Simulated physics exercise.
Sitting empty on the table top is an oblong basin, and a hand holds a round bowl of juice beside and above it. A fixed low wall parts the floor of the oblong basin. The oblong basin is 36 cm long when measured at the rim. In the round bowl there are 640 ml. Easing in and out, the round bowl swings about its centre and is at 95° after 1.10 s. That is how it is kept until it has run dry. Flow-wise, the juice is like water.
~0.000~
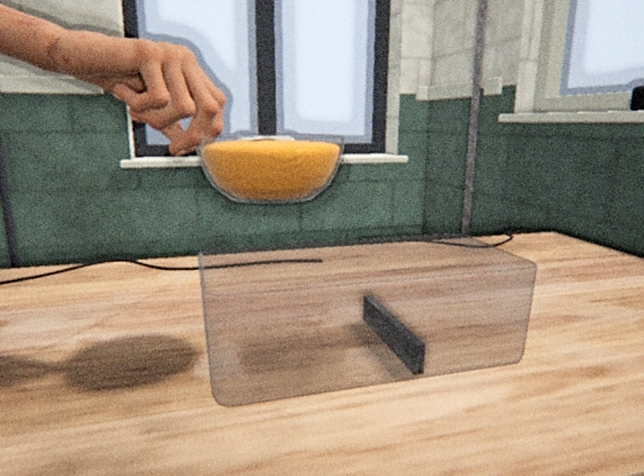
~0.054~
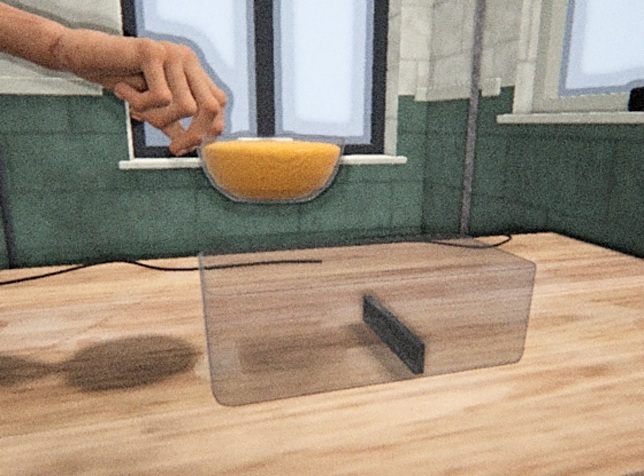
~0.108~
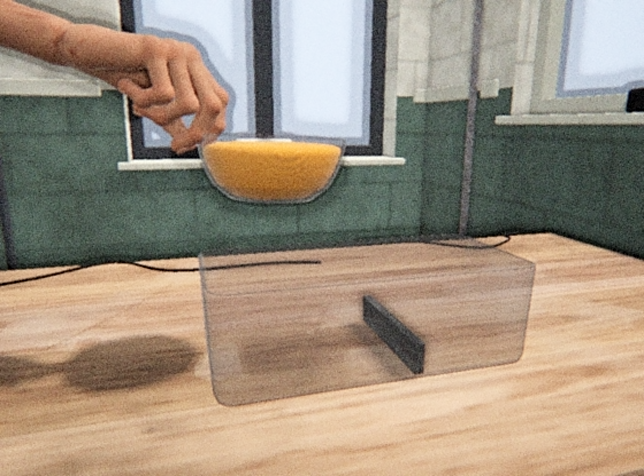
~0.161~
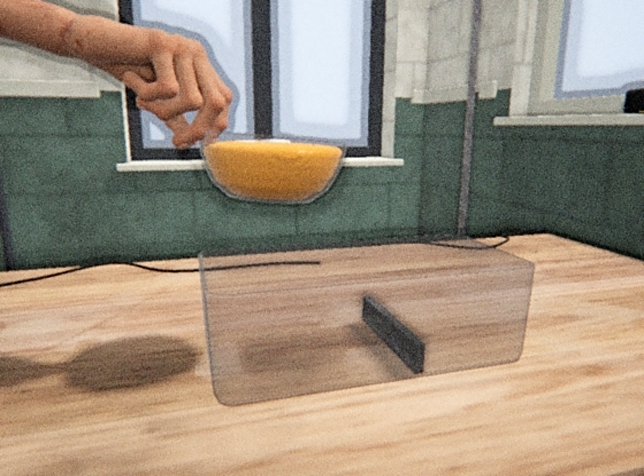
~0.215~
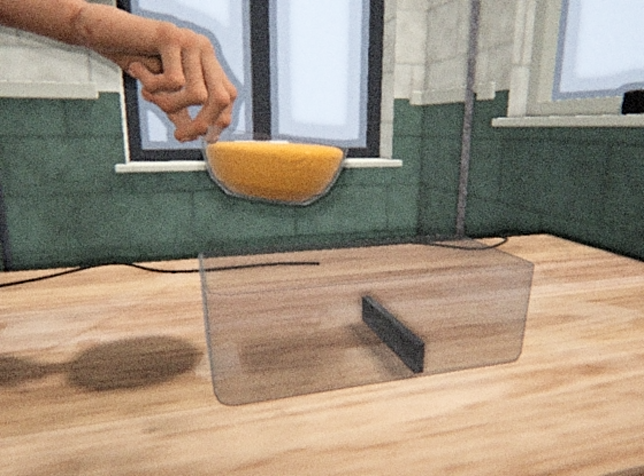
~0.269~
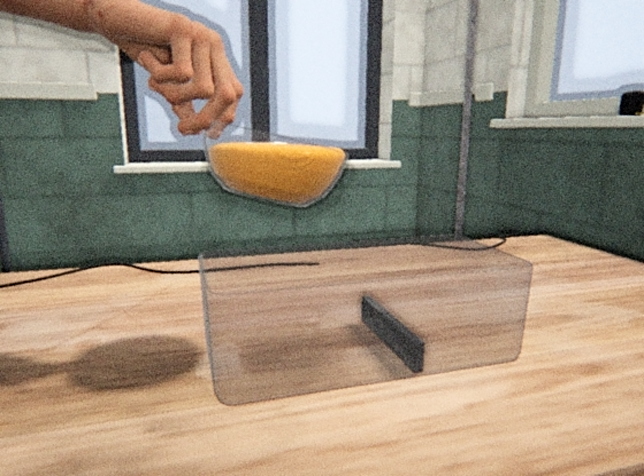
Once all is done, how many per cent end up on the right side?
Roughly 43 percent ends up on the right side.
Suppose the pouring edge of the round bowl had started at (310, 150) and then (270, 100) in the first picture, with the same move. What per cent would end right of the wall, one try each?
The first try gives around 5 percent, the second around 10 percent.
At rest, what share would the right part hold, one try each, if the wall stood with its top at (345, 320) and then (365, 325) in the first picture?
85 in a hundred, followed by 70 in a hundred.
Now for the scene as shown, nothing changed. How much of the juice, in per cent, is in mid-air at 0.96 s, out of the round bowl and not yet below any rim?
5 per cent, roughly.
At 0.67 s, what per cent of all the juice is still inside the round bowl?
38 %.
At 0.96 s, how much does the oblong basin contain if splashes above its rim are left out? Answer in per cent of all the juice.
It works out near 92 per cent.
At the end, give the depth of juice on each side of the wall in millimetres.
The left side settles near 10 mm and the right side near 14 mm.
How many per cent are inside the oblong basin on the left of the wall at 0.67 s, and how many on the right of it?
Left roughly 14, right roughly 16.
By 0.67 s the tilt is 63° and 38 per cent is still to pour, 14 is left of the wall and 16 right of it.
By 0.96 s the tilt is 91° and 3 per cent is still to pour, 50 is left of the wall and 42 right of it.
By 1.27 s the tilt is 95° and 0 per cent is still to pour, 56 is left of the wall and 43 right of it.
By 1.60 s the tilt is 95° and 0 per cent is still to pour, 56 is left of the wall and 43 right of it.
At rest 56 per cent lies left of the wall, 43 right of it and 1 outside.
